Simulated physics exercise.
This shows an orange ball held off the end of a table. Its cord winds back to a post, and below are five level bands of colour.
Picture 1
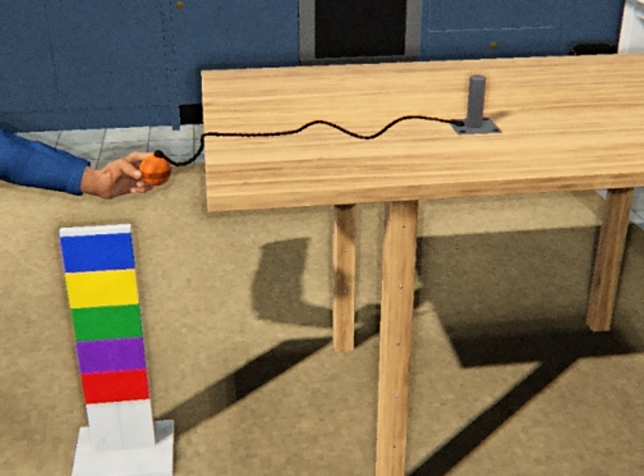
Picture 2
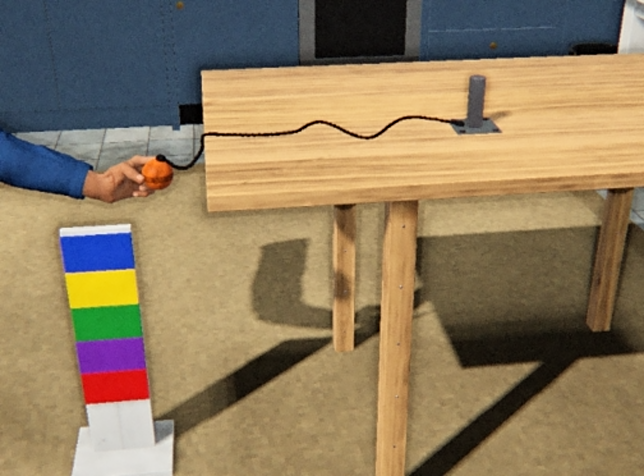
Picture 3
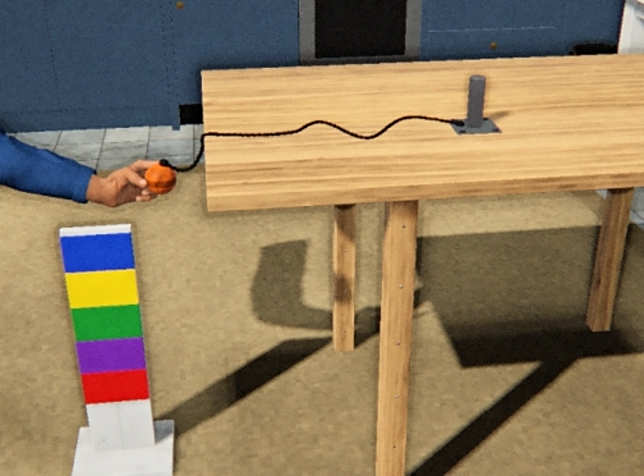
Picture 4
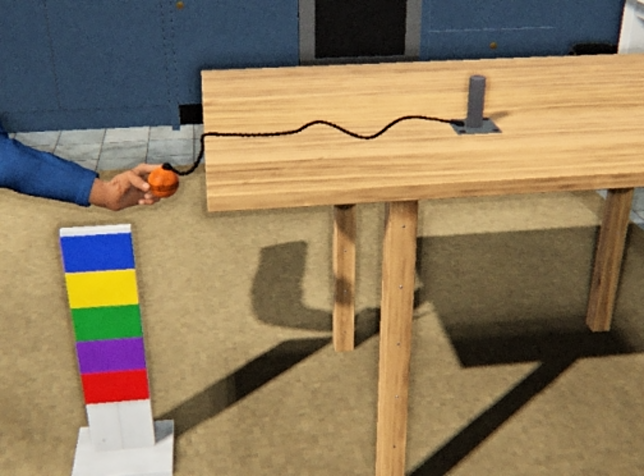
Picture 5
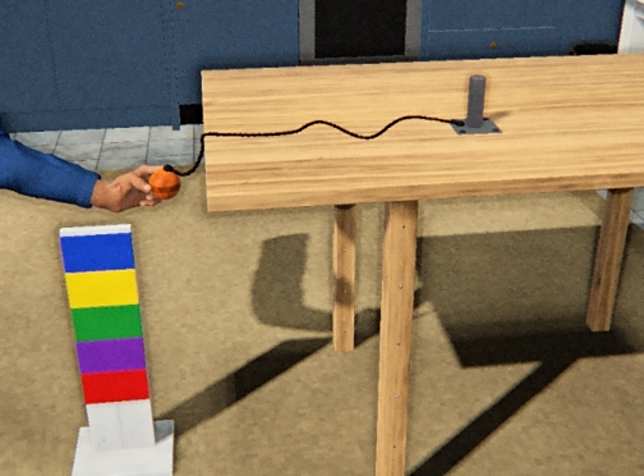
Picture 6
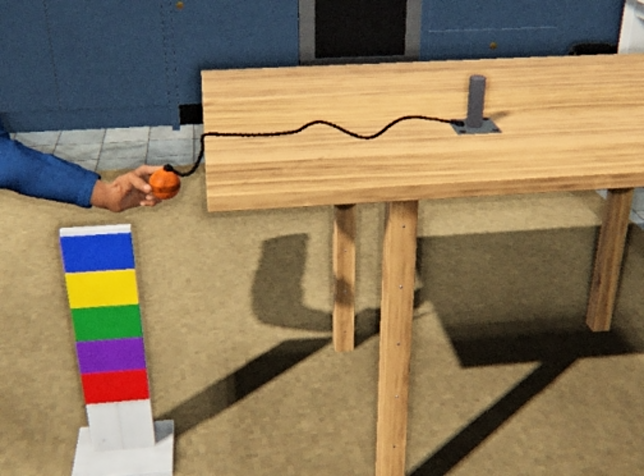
A hand in a blue sleeve reaches in from the left, seen from slightly above in a room with a tan floor and a blue wall behind. It holds an orange ball off the left end of a wooden table, a black cord winding back to a grey post, above a white stand banded blue, yellow, green, purple and red. The hand shifts the ball very slightly right and down, then stays nearly still.
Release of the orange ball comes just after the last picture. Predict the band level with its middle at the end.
Prediction: Yellow.
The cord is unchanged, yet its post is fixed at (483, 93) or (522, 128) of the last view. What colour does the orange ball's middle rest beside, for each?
Answer, in order: Blue, blue.
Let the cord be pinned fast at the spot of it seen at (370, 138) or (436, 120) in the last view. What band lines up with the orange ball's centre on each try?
In order: Blue; yellow.
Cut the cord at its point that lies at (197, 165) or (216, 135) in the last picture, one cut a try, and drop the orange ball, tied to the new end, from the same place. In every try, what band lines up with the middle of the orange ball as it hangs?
In order, the results are blue and higher than all five.
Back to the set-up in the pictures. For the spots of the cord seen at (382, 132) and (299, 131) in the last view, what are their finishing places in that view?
In that view they sit near (351, 130) and near (223, 135).
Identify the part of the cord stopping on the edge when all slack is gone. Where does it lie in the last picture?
Roughly (282, 134).
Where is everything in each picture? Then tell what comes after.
The first picture shows orange ball (156, 170); blue (98, 255); yellow (102, 290); green (107, 324); purple (111, 357); red (116, 388).
The second picture shows orange ball (158, 175); cord through (431, 119) (385, 130) (336, 127) (288, 133) (211, 135).
The third picture shows orange ball (161, 179).
The fourth picture shows orange ball (164, 183); cord through (431, 119) (385, 130) (336, 127) (288, 133) (211, 135).
The fifth picture shows orange ball (165, 184).
The sixth picture shows orange ball (165, 184); cord through (431, 119) (385, 130) (336, 127) (288, 133) (211, 135).
Soon after, ball near (210, 263); level with blue.
Then, ball near (226, 285); level with yellow.
At rest, ball near (211, 286); level with yellow. At yellow.
